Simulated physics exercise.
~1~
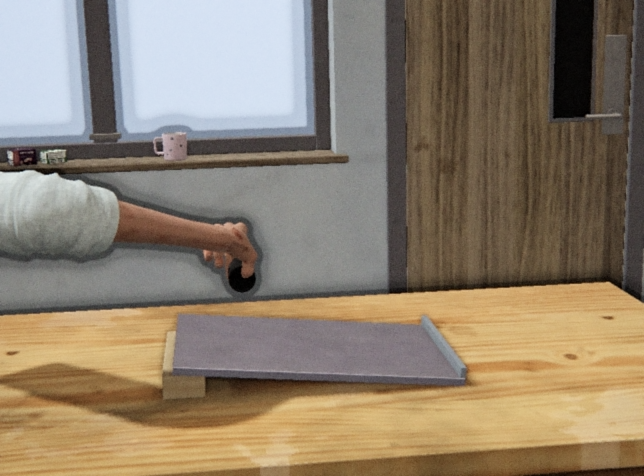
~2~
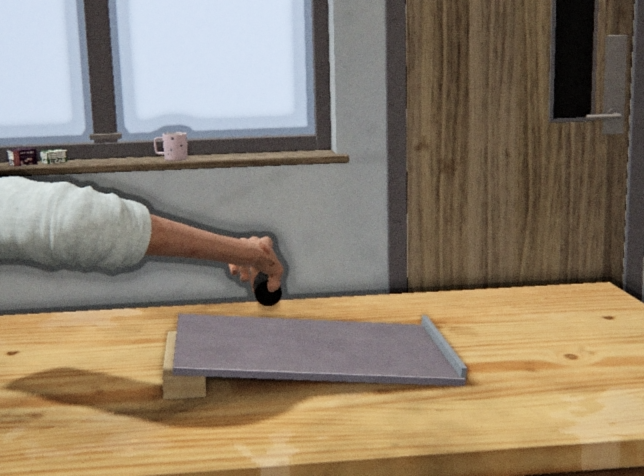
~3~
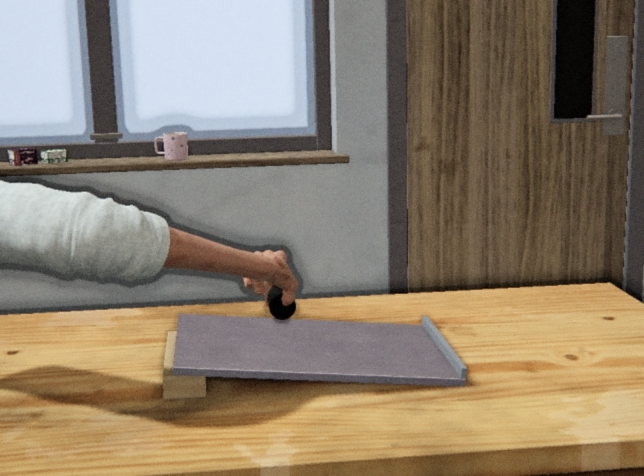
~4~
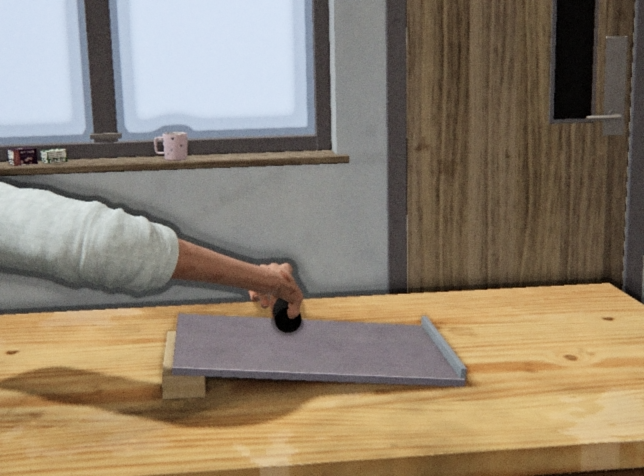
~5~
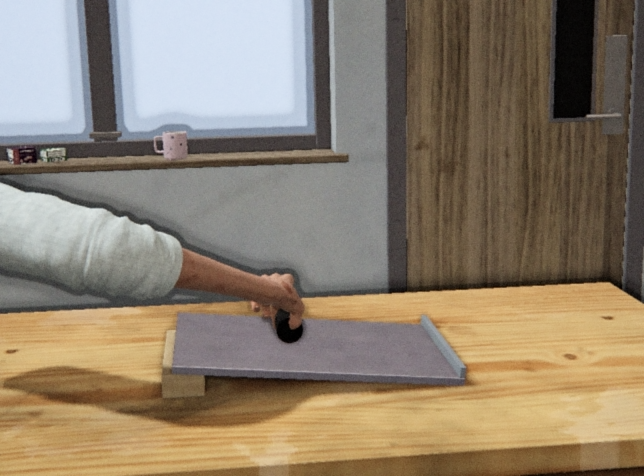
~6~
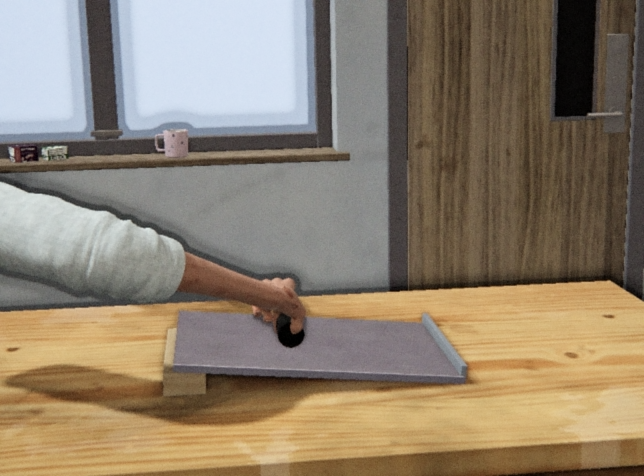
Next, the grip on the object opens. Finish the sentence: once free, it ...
Once free, it heads down the board.
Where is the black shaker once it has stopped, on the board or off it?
In the end it stays aboard.
Then, 0.50 s past the last view, black shaker displaced about its own width near (310, 329).
Then, 0.80 s past the last view, black shaker displaced well along near (354, 331).
Then, 1.00 s past the last view, black shaker displaced well along near (395, 333).
Then, 1.10 s past the last view, black shaker displaced well along near (420, 334).
Finally, moved from the start, black shaker. Final places as the last picture's camera would see them, black shaker near (428, 334). The black shaker goes downhill.
